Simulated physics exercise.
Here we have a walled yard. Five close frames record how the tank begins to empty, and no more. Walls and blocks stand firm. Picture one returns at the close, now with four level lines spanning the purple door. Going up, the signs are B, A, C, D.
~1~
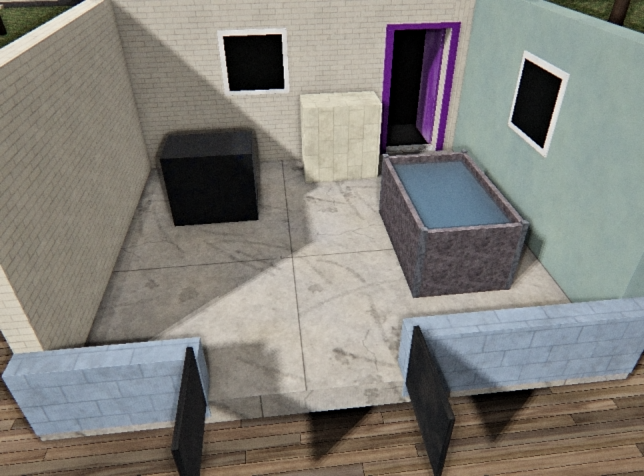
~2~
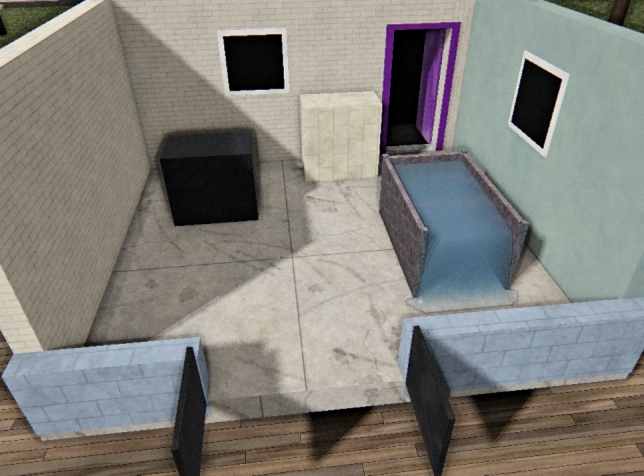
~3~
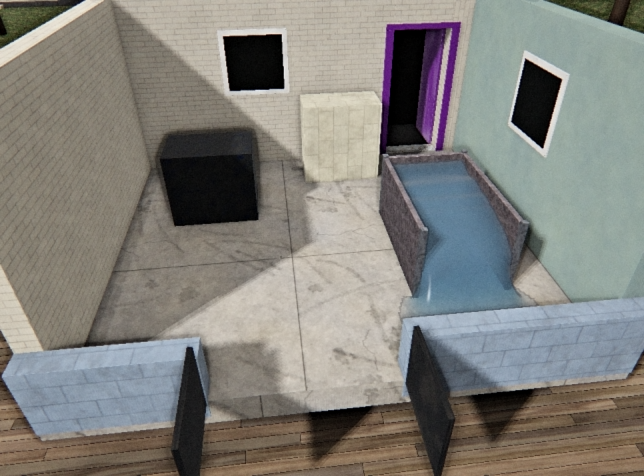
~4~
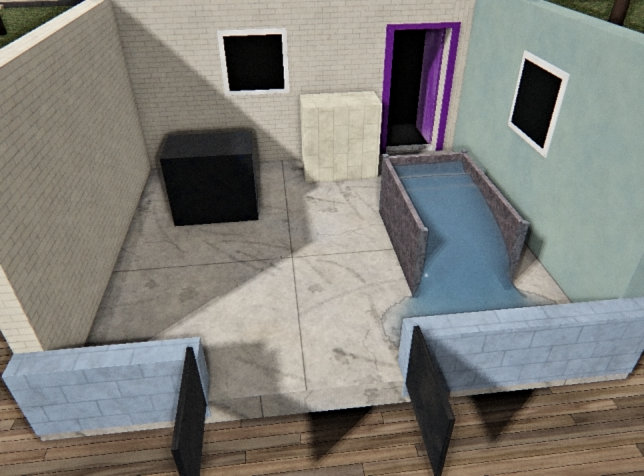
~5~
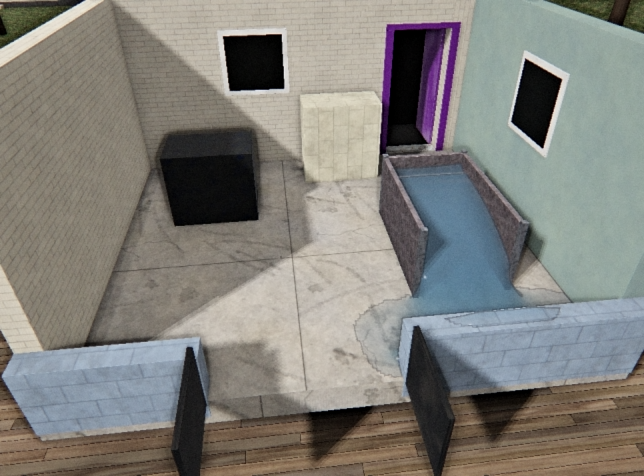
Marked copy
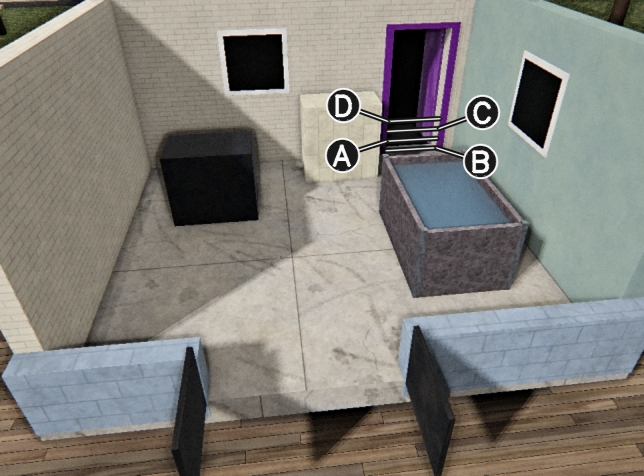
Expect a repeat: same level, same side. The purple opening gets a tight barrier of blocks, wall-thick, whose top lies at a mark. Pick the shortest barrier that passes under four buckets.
Mark A just does it.
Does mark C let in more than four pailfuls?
No, that is safe.
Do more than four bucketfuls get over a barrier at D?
No, not at all.
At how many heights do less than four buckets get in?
Three of the four.
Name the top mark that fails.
Mark B.
On the marked copy, A at (412, 139); B at (411, 149); C at (413, 130); D at (414, 120); from the bottom up B, A, C, D.
If A is chosen, a splash gets over, under a bucket.
If B is chosen, about 14 bucketfuls get in.
If C is chosen, nothing gets over.
If D is chosen, nothing gets over.
